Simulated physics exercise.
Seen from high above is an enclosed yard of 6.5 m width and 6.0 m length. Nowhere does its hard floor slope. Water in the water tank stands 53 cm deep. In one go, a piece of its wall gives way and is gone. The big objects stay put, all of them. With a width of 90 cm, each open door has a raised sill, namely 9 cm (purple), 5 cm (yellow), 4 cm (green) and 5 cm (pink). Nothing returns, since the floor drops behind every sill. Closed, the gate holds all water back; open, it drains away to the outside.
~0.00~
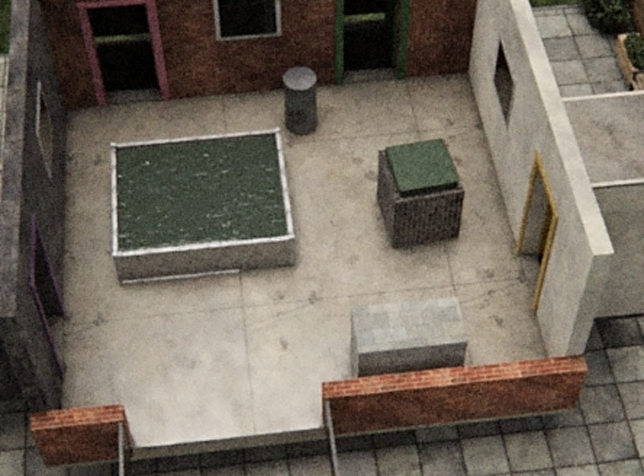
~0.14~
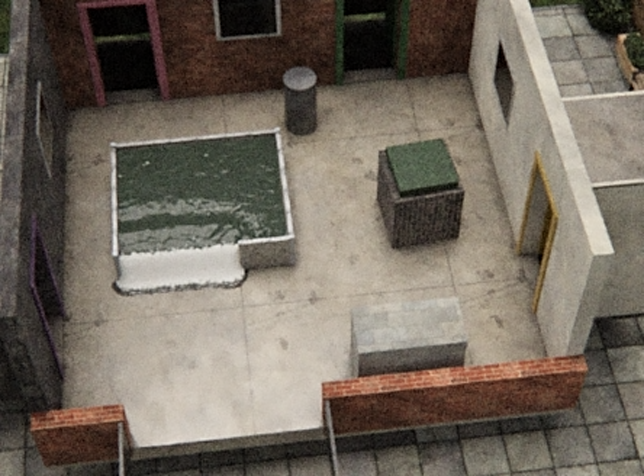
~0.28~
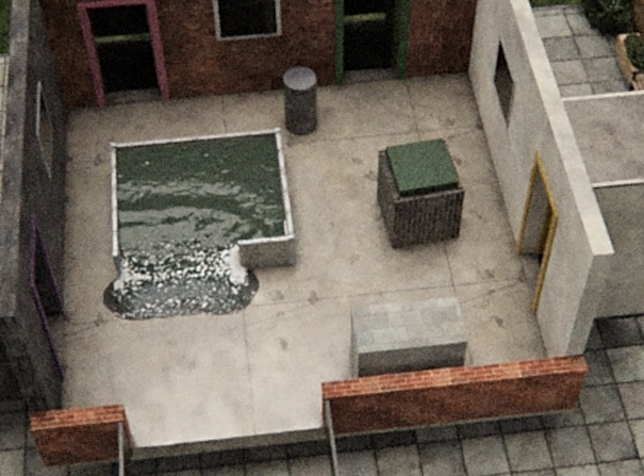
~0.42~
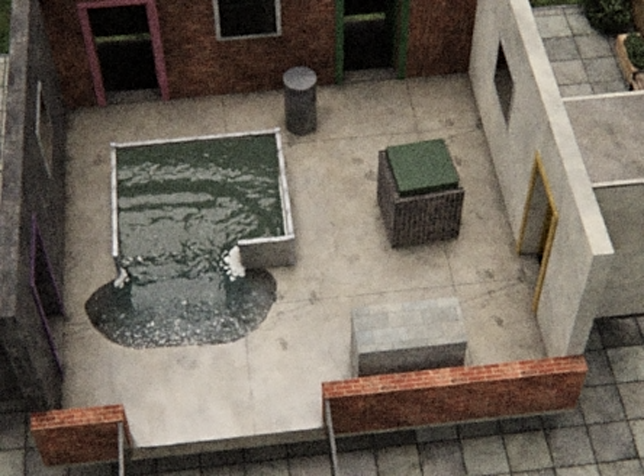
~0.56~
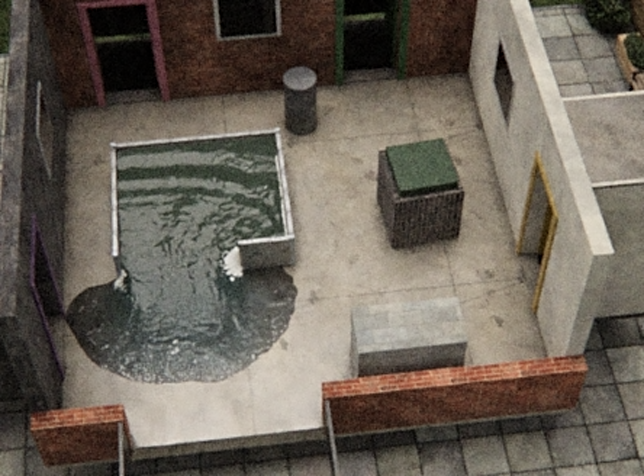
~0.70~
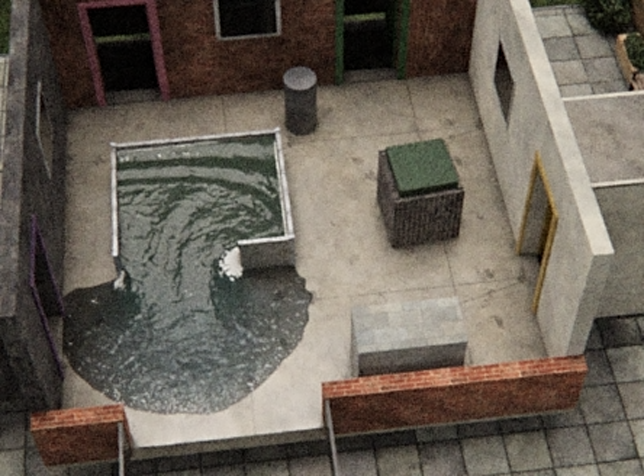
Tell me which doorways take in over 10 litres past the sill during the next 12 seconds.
The purple door breaches the limit, the yellow door never breaches the limit, the green door never breaches the limit, the pink door never breaches the limit.
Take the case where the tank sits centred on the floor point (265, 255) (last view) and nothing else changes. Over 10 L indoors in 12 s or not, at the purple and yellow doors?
For the purple door, the amount is acceptable; for the yellow door, the amount is acceptable.
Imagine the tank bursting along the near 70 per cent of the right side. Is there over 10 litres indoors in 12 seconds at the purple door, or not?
Note: Purple door, short of the limit.
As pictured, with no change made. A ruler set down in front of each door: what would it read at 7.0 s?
Readings (cm): Purple = 9; yellow = 1; green = 0; pink = 1.
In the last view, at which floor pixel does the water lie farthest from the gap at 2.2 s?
(419, 400).
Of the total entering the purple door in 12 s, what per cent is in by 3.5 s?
About 55%.
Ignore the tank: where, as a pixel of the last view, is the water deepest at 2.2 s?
Close to pixel (62, 439).
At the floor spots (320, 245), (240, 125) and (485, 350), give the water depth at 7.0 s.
Depths in turn: Roughly 0, 0 and 1 centimetres.
After 1.4 s water covers 25 % of the floor and is deepest (30 cm) near (62, 439); purple door 11 cm at the sill, 0 L in, yellow door not reached, green door not reached, pink door not reached.
After 2.2 s water covers 25 % of the floor and is deepest (36 cm) near (62, 439); purple door 15 cm at the sill, 10 L in, yellow door not reached, green door not reached, pink door not reached.
After 3.5 s water covers 30 % of the floor and is deepest (20 cm) near (62, 439); purple door 17 cm at the sill, 46 L in, yellow door not reached, green door not reached, pink door not reached.
After 7.0 s water covers 40 % of the floor and is deepest (10 cm) near (62, 439); purple door 9 cm at the sill, 79 L in, yellow door not reached, green door not reached, pink door not reached.
After 12.0 s water covers 60 % of the floor and is deepest (4 cm) near (324, 410); purple door 4 cm at the sill, 80 L in, yellow door 1 cm at the sill, 0 L in, green door not reached, pink door 3 cm at the sill, 0 L in.
